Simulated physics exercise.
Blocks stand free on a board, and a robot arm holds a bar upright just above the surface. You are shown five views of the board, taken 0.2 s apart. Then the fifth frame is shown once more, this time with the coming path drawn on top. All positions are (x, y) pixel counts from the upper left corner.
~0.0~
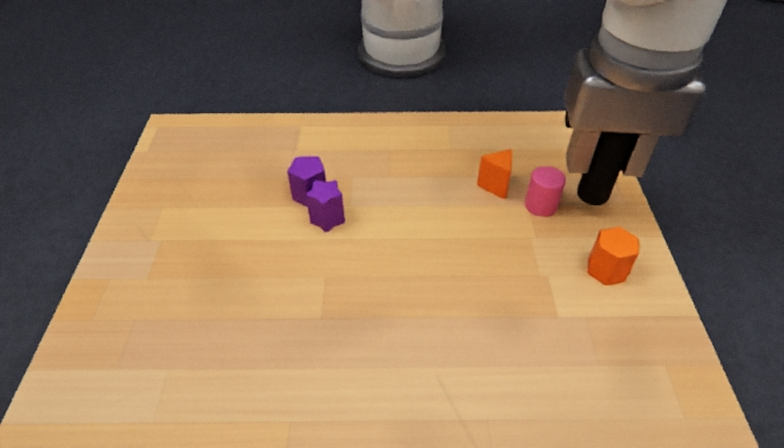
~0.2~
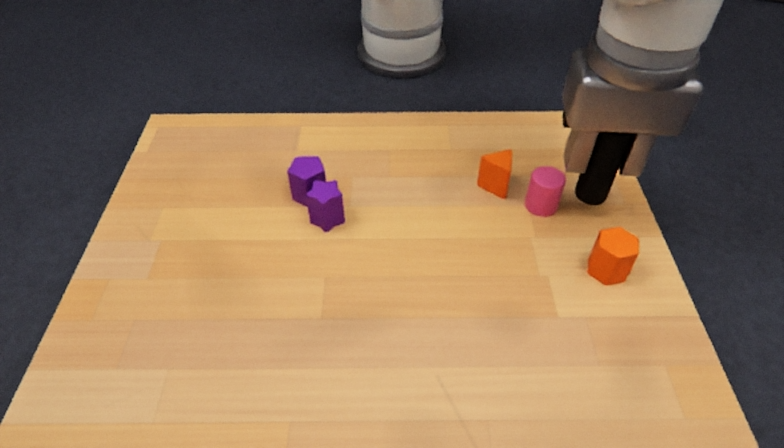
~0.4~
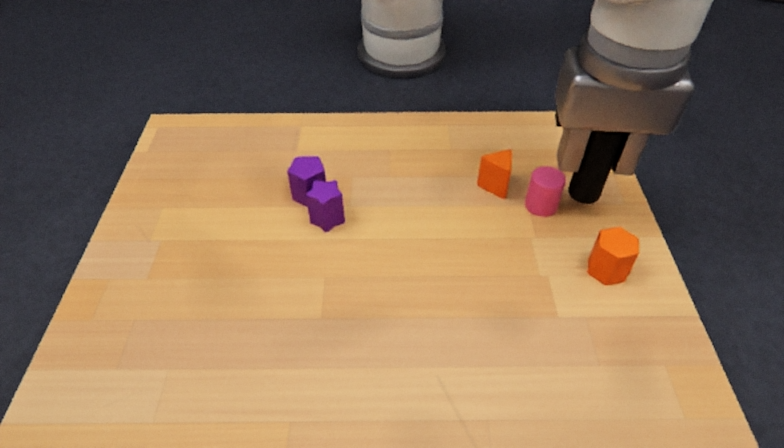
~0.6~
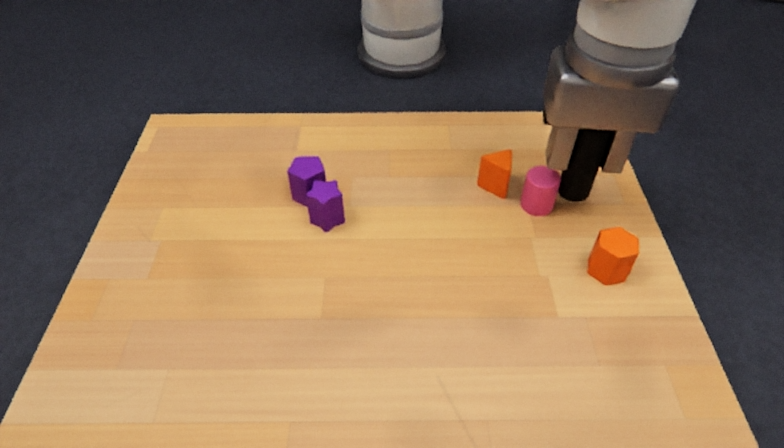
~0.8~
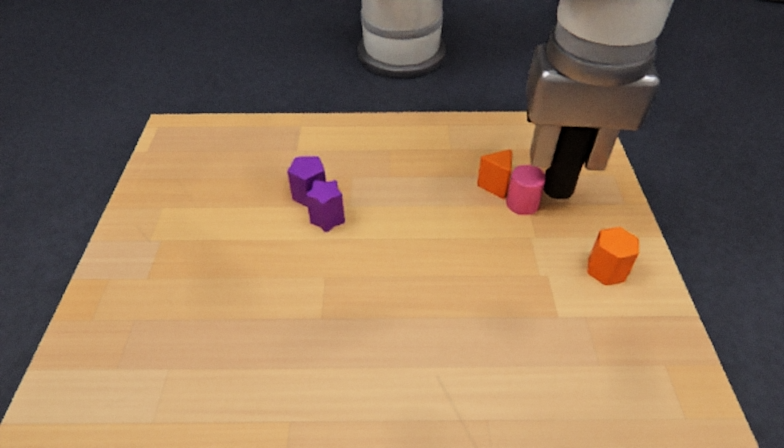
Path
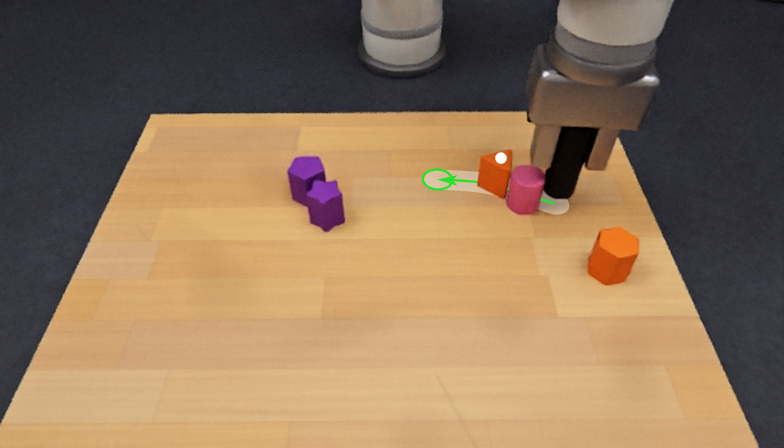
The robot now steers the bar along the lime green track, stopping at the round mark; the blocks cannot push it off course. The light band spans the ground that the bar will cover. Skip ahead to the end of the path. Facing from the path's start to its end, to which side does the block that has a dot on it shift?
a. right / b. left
b: Left.
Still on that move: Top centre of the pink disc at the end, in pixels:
The top centre is at (476, 174).
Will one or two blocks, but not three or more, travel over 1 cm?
The answer is yes.
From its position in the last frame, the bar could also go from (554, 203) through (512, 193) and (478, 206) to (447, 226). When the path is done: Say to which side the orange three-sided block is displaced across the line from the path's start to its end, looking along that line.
To the right.
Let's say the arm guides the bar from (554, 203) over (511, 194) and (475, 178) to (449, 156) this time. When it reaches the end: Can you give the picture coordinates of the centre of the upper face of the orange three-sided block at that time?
Final place: (432, 139).
The line goes from (554, 203) via (496, 185), ending at (438, 179); the dot is on the orange three-sided block.
The first path, step by step. One third of the way, bar (518, 177); orange three-sided block (484, 156), turned 65° clockwise; pink disc (497, 174).
Two thirds of the way, bar (478, 169); orange three-sided block (445, 151), turned 55° clockwise; pink disc (476, 174).
At the end, bar (439, 166); orange three-sided block (405, 148), turned 55° clockwise; pink disc (476, 174); orange hexagon unmoved.
